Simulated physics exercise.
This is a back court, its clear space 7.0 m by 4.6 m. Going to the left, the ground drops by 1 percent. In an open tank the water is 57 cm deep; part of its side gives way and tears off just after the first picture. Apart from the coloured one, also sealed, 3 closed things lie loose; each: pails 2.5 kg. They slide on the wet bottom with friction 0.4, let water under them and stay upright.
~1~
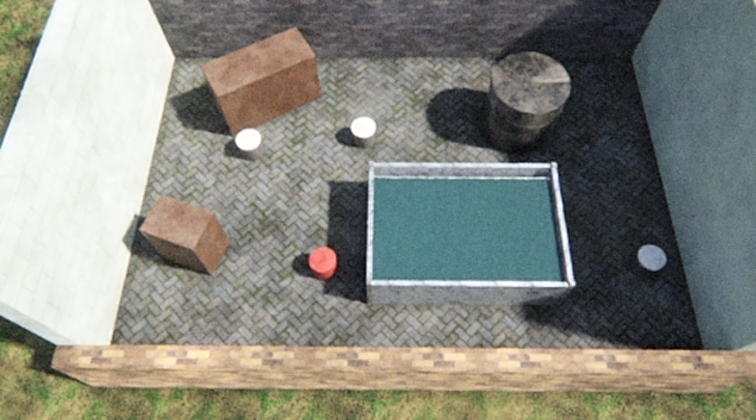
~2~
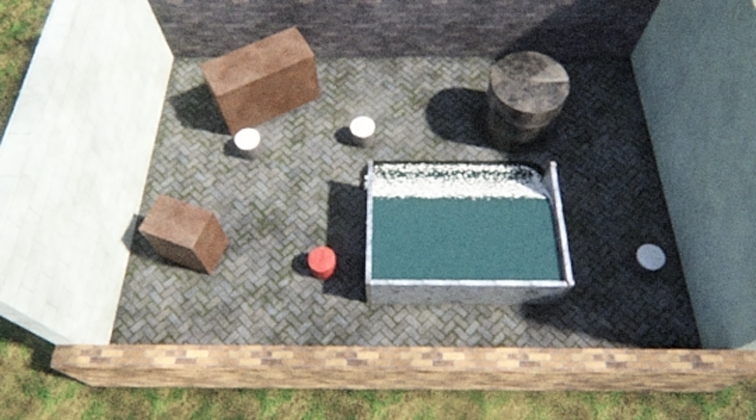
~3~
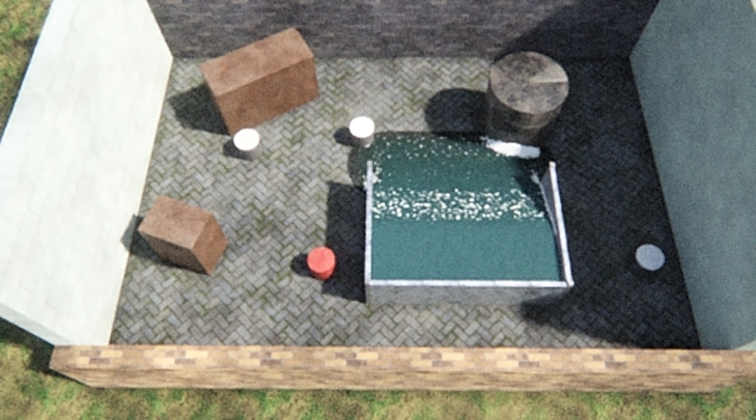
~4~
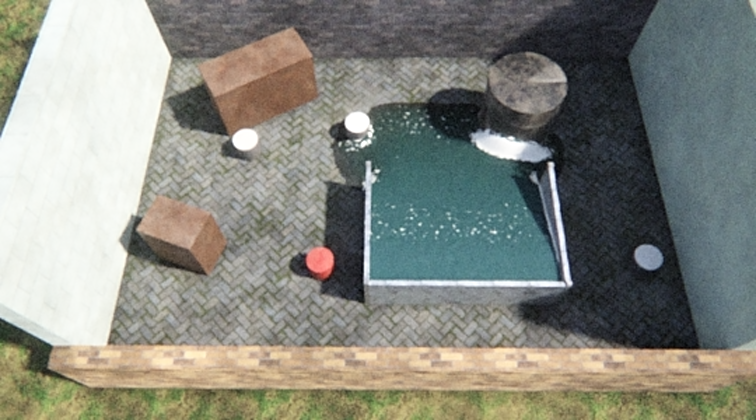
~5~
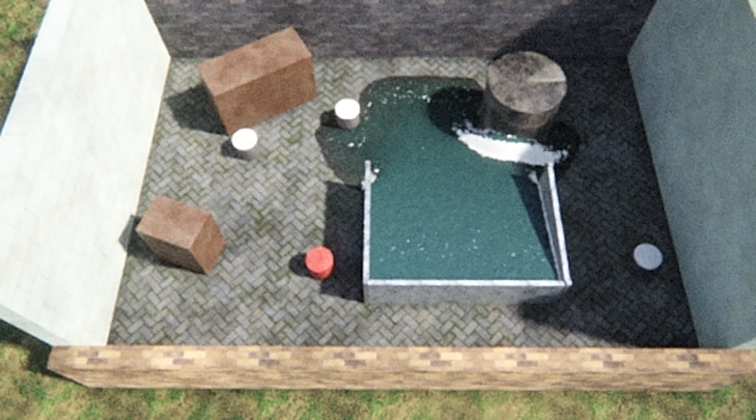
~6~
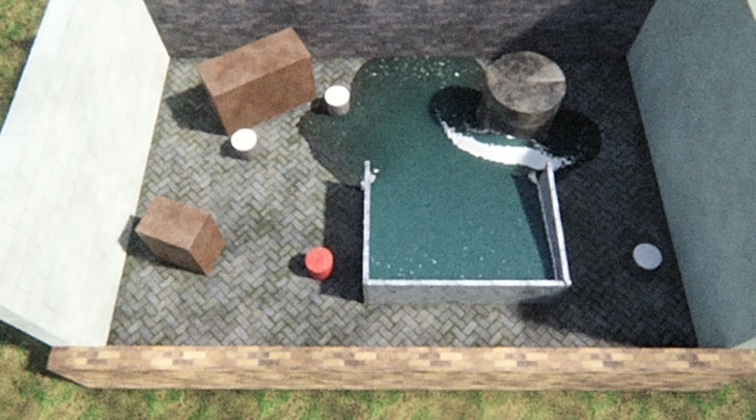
In a walled paved court, water pours out through the open back side of a rectangular tank, foams against a round stone block and spreads across the paving, pushing one white canister leftward while the red pail stays put.
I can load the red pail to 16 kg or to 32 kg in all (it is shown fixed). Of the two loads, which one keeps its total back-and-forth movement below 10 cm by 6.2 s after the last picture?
Lightweight wins.
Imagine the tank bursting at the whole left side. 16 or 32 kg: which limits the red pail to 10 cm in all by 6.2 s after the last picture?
Well, in that case neither one does it.
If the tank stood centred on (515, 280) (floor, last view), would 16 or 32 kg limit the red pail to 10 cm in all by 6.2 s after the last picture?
Well, then the lighter one is plenty.
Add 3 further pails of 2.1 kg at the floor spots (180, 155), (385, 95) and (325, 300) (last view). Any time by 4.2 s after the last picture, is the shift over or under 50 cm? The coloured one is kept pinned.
First one went beyond, second went beyond, third stayed within.
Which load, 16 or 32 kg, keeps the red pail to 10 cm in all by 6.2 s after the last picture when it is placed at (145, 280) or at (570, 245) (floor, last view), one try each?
One by one: Heavier mass alone; lighter mass suffices.
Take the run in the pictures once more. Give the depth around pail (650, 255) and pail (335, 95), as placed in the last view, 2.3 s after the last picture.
Some 2 cm at the first, some 20 cm at the second.
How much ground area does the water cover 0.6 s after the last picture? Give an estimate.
I'd put it close to 13 m2.
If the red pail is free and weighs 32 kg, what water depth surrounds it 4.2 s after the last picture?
2 cm, roughly.
Then, 0.6 s after the last picture the red pail would be 0 cm from its start with 16 kg and 0 cm from its start with 32 kg; 0 cm of water round it then.
Then, 2.3 s after the last picture the red pail would be 0 cm from its start with 16 kg and 0 cm from its start with 32 kg; 0 cm of water round it then.
Then, 4.2 s after the last picture the red pail would be 0 cm from its start with 16 kg and 0 cm from its start with 32 kg; 2 cm of water round it then.
Then, 6.2 s after the last picture the red pail would be 0 cm from its start with 16 kg and 0 cm from its start with 32 kg; 3 cm of water round it then.
